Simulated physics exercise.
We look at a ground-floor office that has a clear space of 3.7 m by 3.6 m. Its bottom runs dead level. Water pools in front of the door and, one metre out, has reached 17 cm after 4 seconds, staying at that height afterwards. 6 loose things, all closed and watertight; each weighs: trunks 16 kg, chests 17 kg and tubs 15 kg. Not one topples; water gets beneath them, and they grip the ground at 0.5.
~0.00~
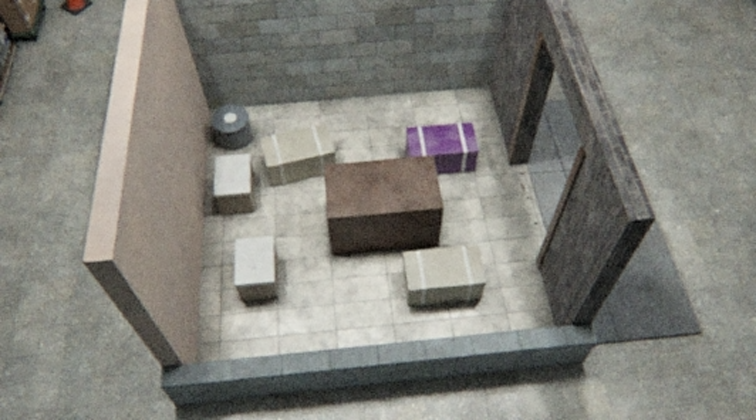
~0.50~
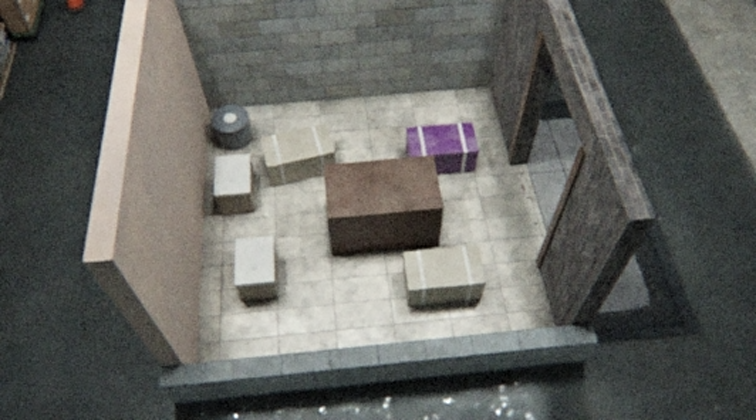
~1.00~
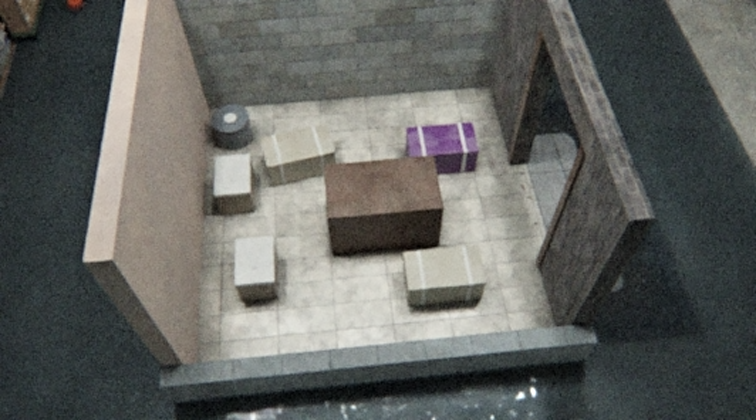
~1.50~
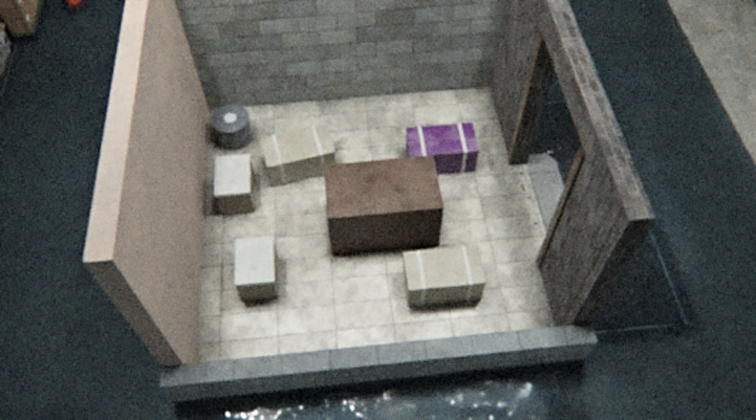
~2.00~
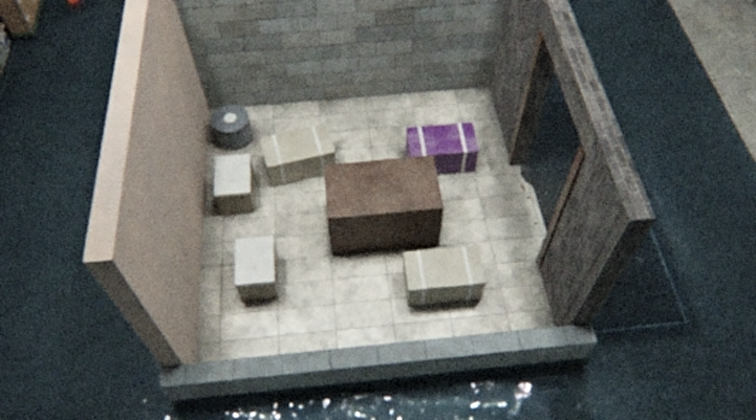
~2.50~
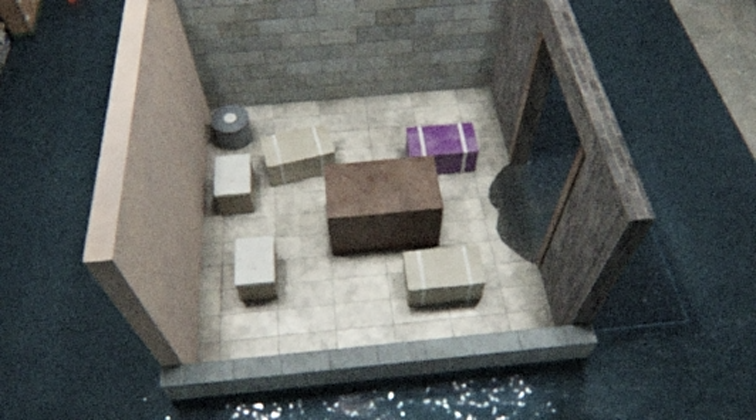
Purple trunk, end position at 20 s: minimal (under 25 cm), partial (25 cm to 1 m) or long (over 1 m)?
My guess is it creeps a short stretch.
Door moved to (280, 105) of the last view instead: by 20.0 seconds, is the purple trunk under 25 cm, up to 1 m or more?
In that case the purple trunk would have gone a great distance.
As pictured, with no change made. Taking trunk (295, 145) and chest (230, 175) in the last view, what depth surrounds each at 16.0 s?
Roughly 14 and 13 cm.
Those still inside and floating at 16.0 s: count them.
Total: 6.
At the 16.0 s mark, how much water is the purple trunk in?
12 cm, roughly.
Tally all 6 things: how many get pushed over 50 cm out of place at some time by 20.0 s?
It works out to 6.
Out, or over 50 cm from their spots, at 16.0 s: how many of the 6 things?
The count is 5.
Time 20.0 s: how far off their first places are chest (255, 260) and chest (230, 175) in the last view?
They sit 150 cm and 40 cm away, in the order given.
After 4.0 s the purple trunk is near (442, 139), 0.0 m from its start, aground; 0 afloat.
After 9.0 s the purple trunk is near (450, 86), 0.8 m from its start, aground; 4 afloat.
After 16.0 s the purple trunk is near (482, 137), 0.5 m from its start, afloat; 6 afloat.
After 20.0 s the purple trunk is near (483, 117), 0.6 m from its start, afloat; 6 afloat.
